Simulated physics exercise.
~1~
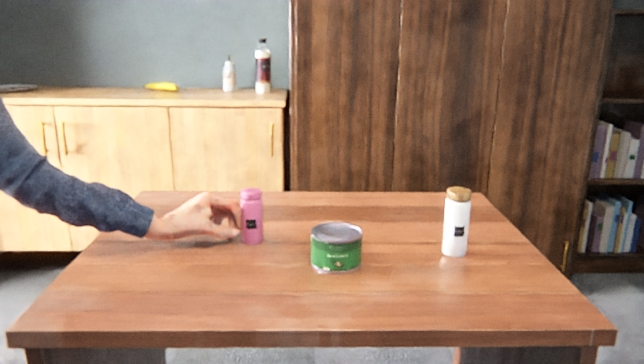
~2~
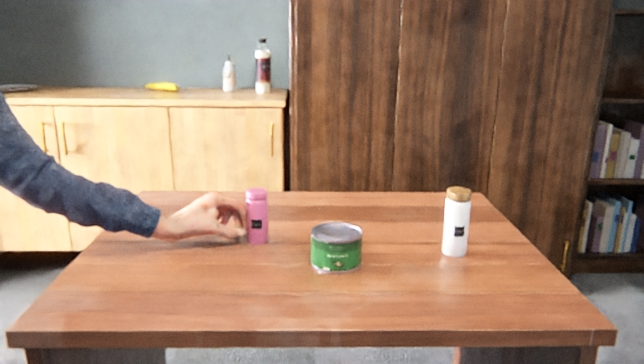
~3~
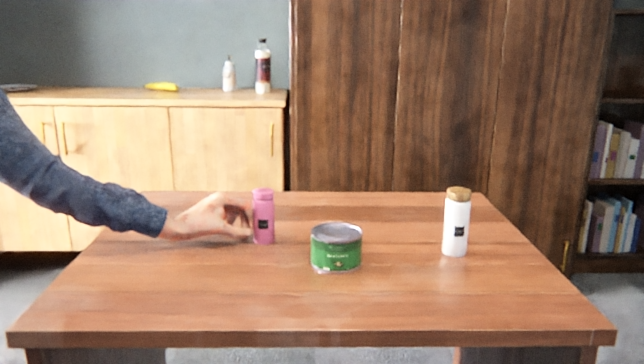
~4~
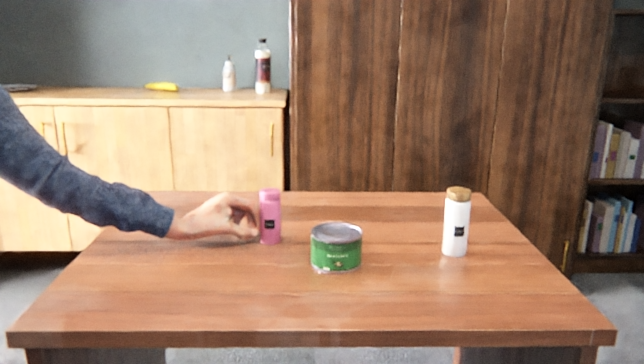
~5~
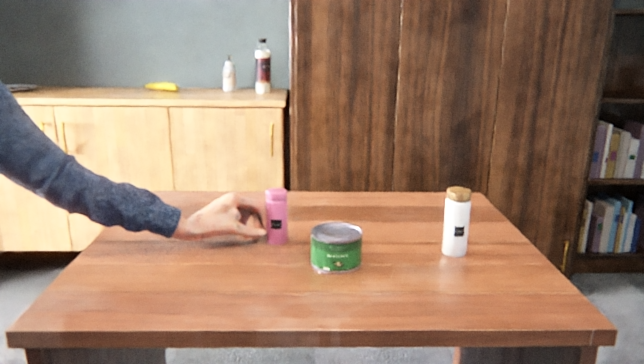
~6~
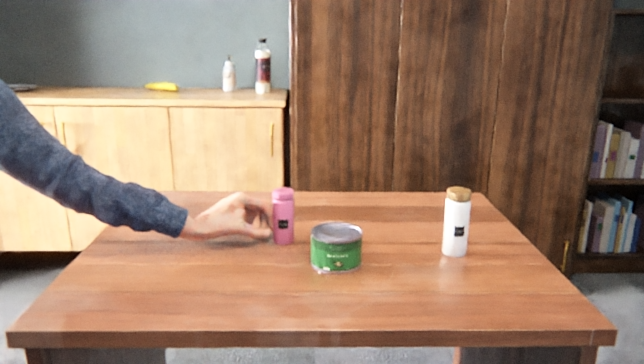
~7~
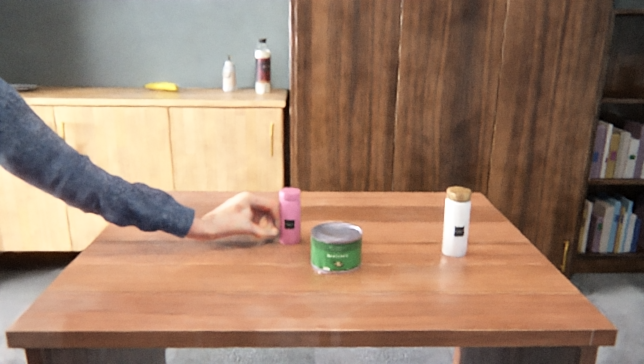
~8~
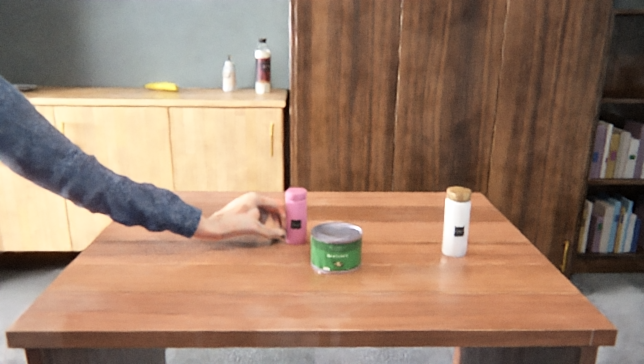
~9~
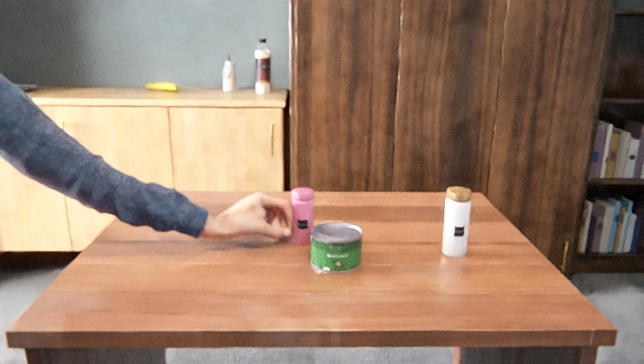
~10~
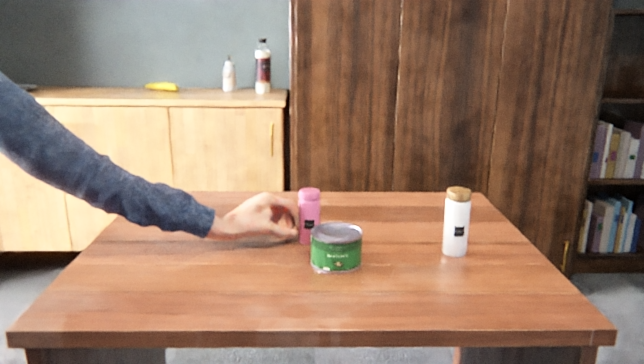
The clip shows a hand reaching in from the left and slowly pushing a pink shaker to the right across a wooden table, while a green tub and a white shaker stay put. The pink shaker ends upright, partly behind the tub, with the hand still beside it.
